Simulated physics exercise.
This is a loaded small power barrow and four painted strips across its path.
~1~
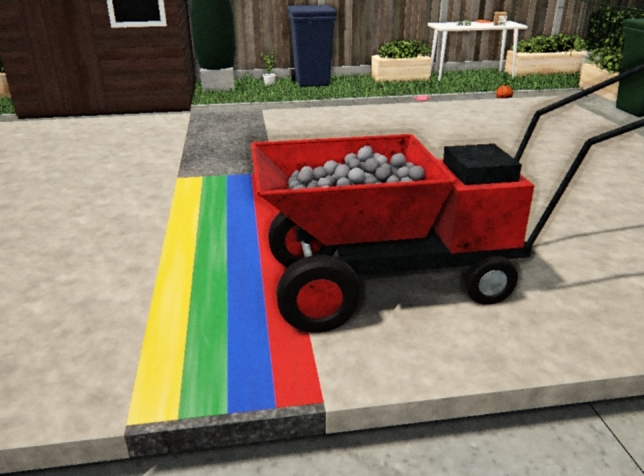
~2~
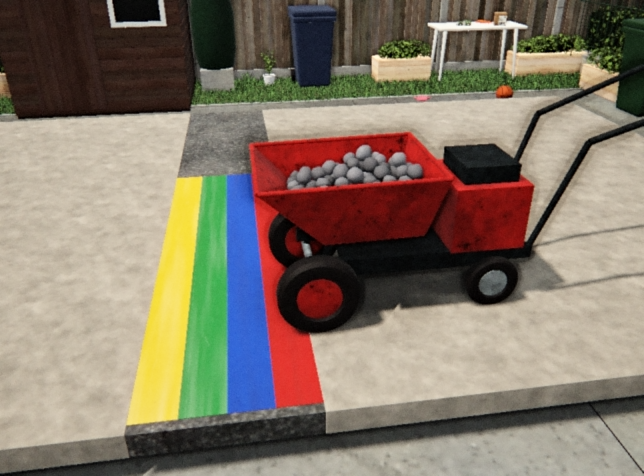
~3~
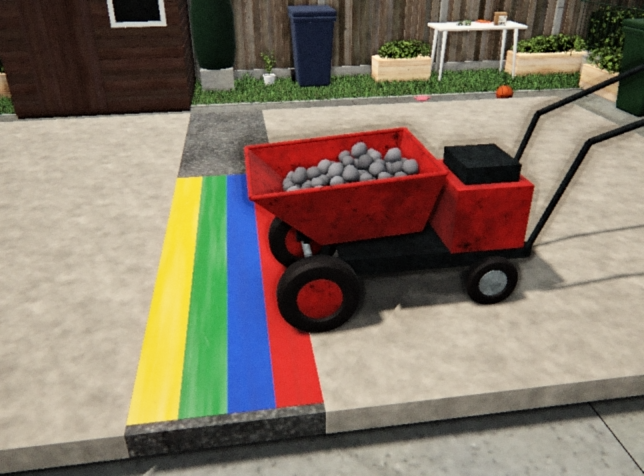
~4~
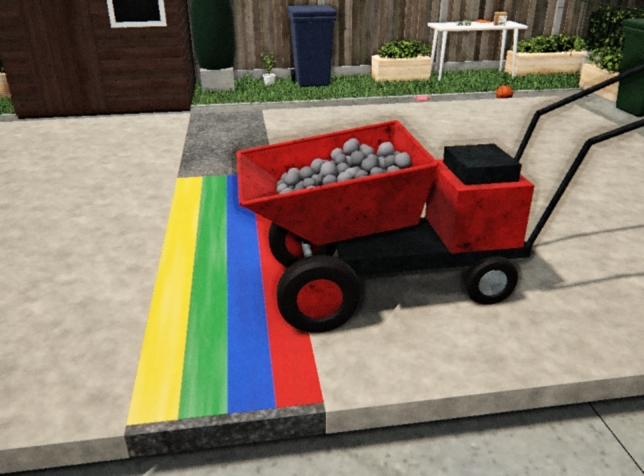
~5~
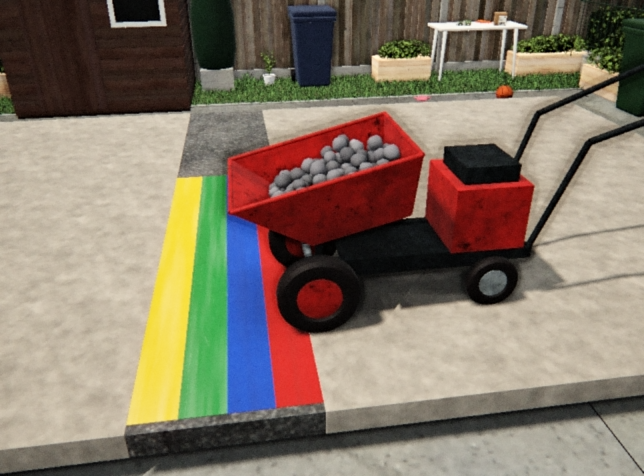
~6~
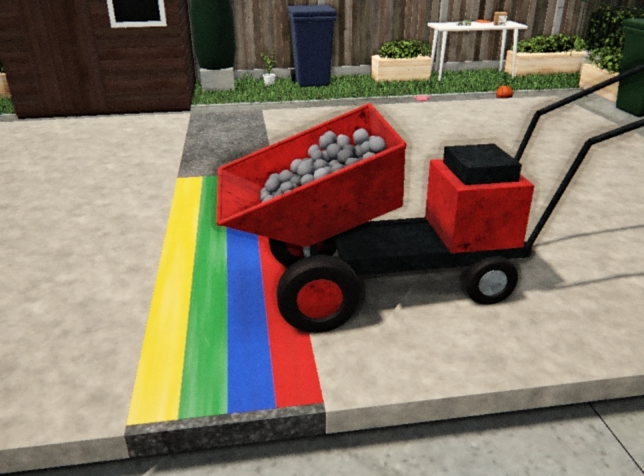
The video shows a red power barrow loaded with round grey cobbles standing beside painted red, blue, green and yellow strips. Its skip gradually tilts toward the left, the front lip lowering as the rear rises, while the wheels stay still.
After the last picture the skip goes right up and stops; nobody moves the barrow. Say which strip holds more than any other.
The yellow strip carries the most.
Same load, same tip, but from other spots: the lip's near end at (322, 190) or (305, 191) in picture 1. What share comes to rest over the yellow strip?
Near 20 % and 30 %.
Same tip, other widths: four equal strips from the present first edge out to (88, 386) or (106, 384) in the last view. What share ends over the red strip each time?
First some 0, then 0 per cent.
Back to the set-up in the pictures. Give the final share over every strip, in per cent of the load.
Red strip near 0; blue strip near 0; green strip near 0; yellow strip near 30.
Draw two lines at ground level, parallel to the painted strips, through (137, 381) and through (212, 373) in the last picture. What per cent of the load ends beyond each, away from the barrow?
In turn 40 and 70 in a hundred.
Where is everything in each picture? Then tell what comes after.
In the first picture, lip of the skip (260, 194), level; top of the load (356, 175), round cobbles; red strip (293, 360); blue strip (249, 364); green strip (205, 369); yellow strip (159, 374).
In the second picture, lip of the skip (258, 195), tipped barely; top of the load (355, 174).
In the third picture, lip of the skip (251, 199), tipped barely; top of the load (366, 162).
In the fourth picture, lip of the skip (242, 205), tipped a little; top of the load (370, 166).
In the fifth picture, lip of the skip (231, 213), tipped a little; top of the load (359, 161).
In the sixth picture, lip of the skip (219, 224), tipped clearly; top of the load (349, 151); red strip (293, 360); blue strip (249, 364); green strip (205, 369); yellow strip (159, 374).
Just after the last frame, skip tipped steeply; every one in the skip.
A moment on, skip tipped right over; roughly half in the skip; just a few over the green strip; roughly a quarter over the yellow strip; about a tenth off the paint.
Further on, skip tipped right over; roughly a quarter in the skip; just a few over the green strip; roughly a third over the yellow strip; roughly a third off the paint.
When it is over, skip tipped right over; roughly a quarter in the skip; not one over the red strip; not one over the blue strip; just a few over the green strip; roughly a quarter over the yellow strip; roughly half off the paint.
